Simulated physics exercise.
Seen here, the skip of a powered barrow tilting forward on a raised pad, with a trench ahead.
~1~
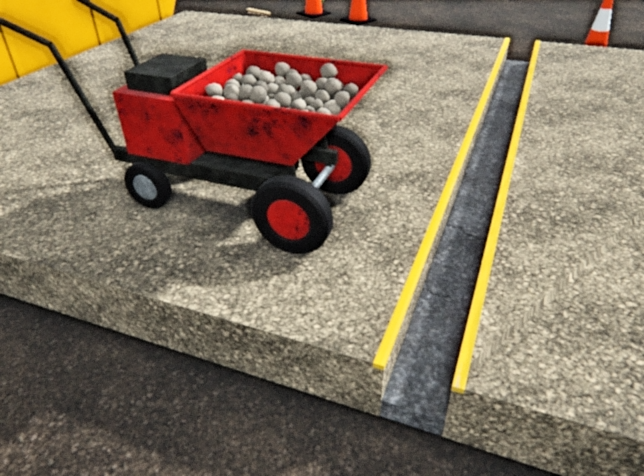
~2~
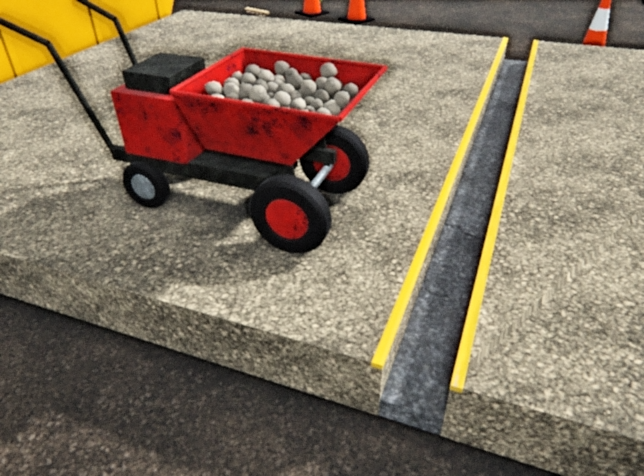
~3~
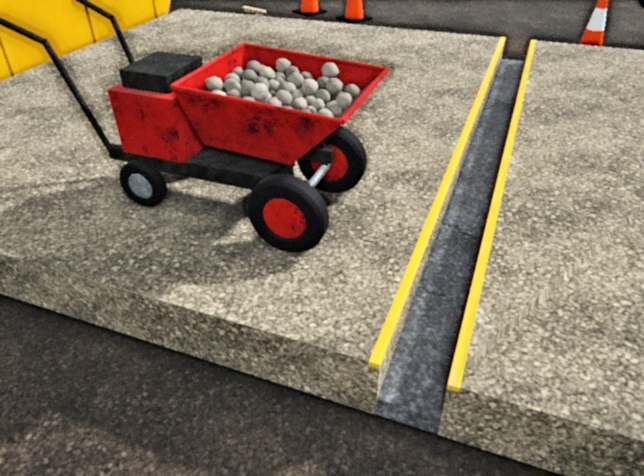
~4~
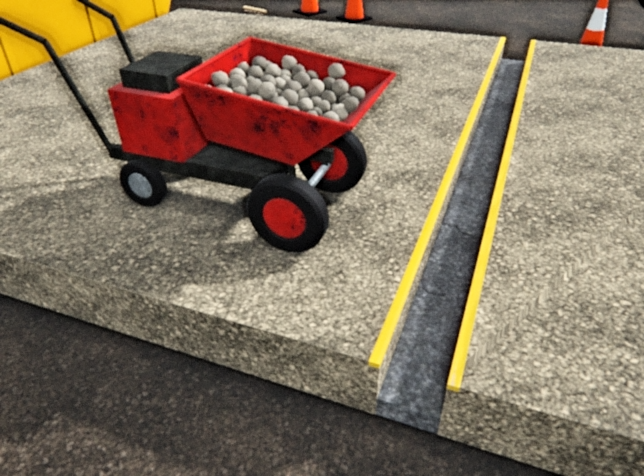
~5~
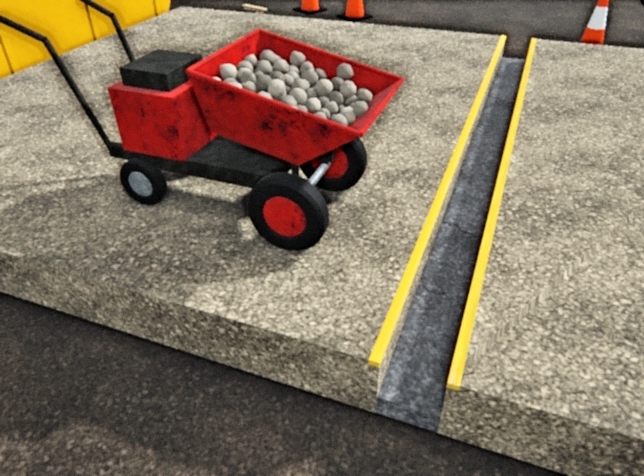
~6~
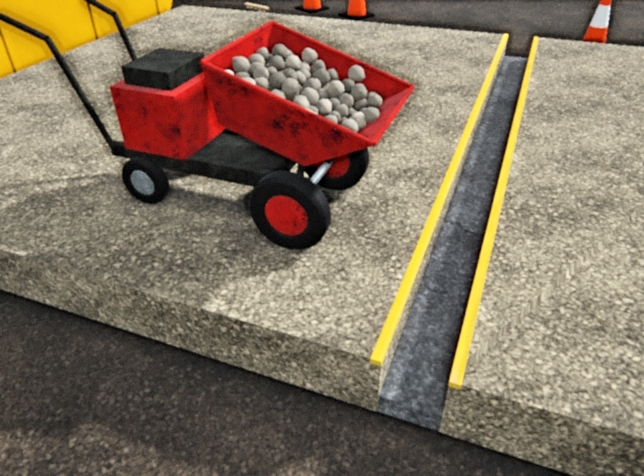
A red skip heaped with rounded grey stones sits level on a black-wheeled barrow, then tilts gradually forward to the right, its back end rising and the stones shifting slightly. The barrow stays in place on a raised, speckled grey pad, left of a narrow, yellow-edged trench. Seen from above at an angle, with orange cones behind and yellow panels at upper left, the view barely shifts.
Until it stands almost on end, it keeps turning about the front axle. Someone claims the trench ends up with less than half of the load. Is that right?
I expect the trench to get most of the load.
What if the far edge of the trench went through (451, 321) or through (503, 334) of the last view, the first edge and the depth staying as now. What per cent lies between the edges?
Close to 60 per cent in the first, close to 100 per cent in the second.
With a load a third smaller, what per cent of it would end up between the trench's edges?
Estimated share: Some 90 %.
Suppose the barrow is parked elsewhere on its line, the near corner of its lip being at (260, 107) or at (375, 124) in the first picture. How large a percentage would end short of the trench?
50 % and 0 %.
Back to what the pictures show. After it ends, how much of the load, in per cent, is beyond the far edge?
Around 5 %.
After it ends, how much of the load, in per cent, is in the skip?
Around 10 per cent.
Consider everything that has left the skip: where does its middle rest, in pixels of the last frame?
At about (451, 259), give or take.
Soon, skip tipped steeply; all in the skip.
A while on, skip tipped right over; about two thirds in the skip; a stray few short of the trench; about a third in or heaped over the trench; a stray few falling.
Towards the end, skip tipped right over; a small part in the skip; a stray few short of the trench; most in or heaped over the trench; a stray few beyond it.
Finally, skip tipped right over; a small part in the skip; a small part short of the trench; most in or heaped over the trench; a stray few beyond it.
